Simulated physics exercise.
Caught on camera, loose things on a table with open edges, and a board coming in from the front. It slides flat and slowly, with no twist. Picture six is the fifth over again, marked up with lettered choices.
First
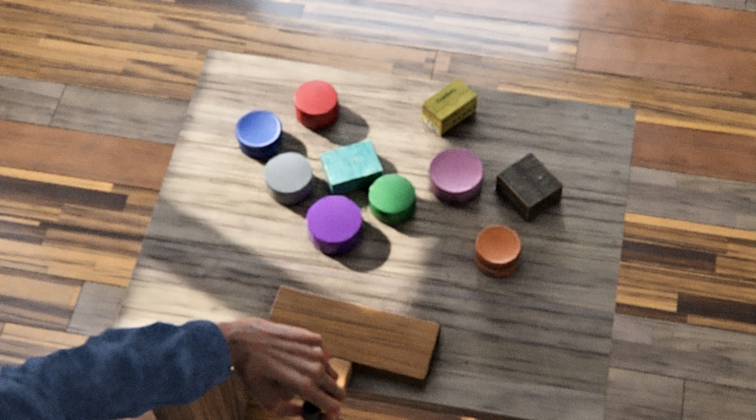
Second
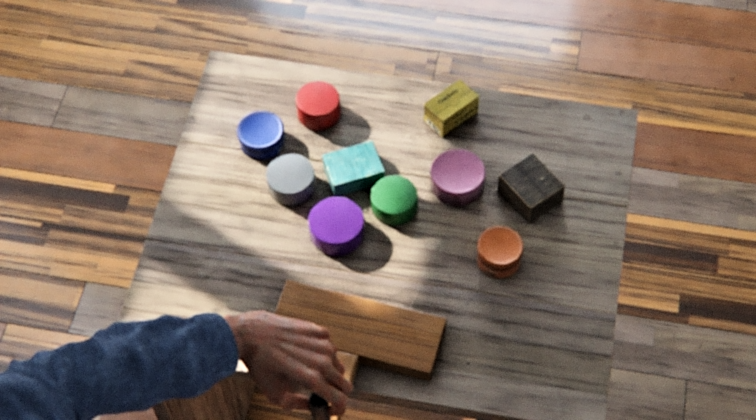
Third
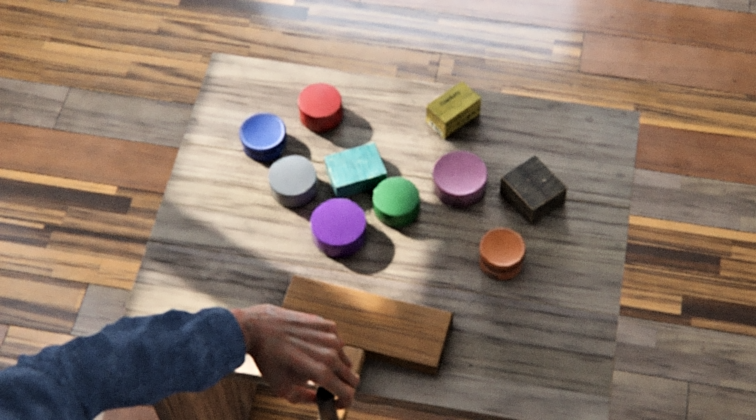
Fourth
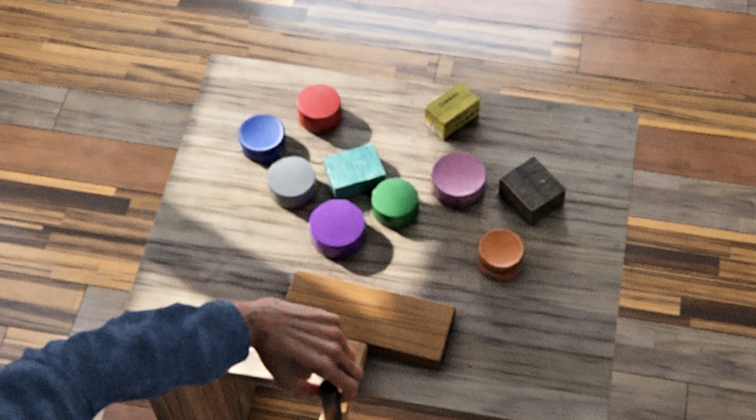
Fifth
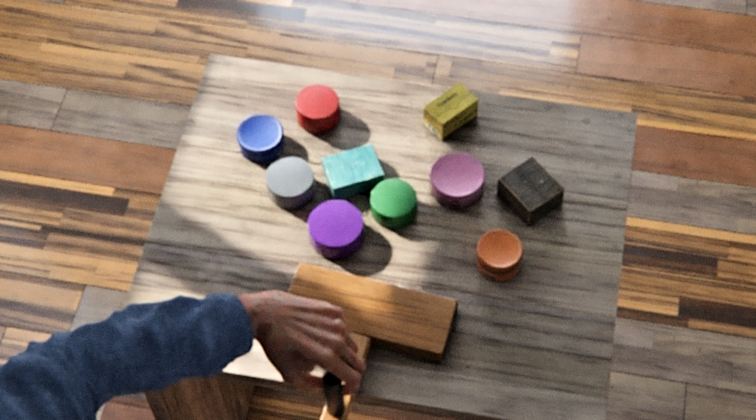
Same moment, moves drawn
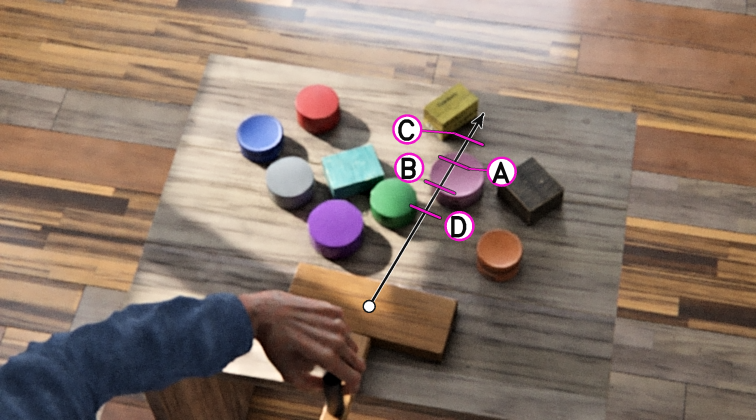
A hand in a blue sleeve slowly pushes a flat wooden board by its handle, from the front edge of a grey wooden table, seen from above on a striped plank floor. Blue, red, grey and purple round containers sit left, a turquoise block and green tin mid-table, and pink and orange containers with yellow and black blocks right. The board slides slightly inward and rightward, touching nothing, while the objects stay in place and the view shifts faintly.
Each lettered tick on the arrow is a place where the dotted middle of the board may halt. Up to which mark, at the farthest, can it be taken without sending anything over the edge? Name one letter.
A.
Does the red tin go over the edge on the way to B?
No.
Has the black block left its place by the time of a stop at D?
No.
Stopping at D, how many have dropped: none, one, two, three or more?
By then, none.
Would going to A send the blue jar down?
By then, no.
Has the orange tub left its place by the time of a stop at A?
By then, yes.
On the copy, A at (454, 163); B at (440, 187); C at (468, 139); D at (425, 212); the arrow from (369, 306) to (483, 114); the white dot at (369, 306).
On A. First, board (402, 257); orange tub (511, 250); turquoise block (357, 155).
Then, board (432, 205); turquoise block (366, 106); black block (536, 186).
Finally, board (454, 168); yellow packet (465, 88); turquoise block (362, 76); nothing has fallen.
By contrast, B is safe but short; C drops the turquoise block and yellow packet; D is safe but short.
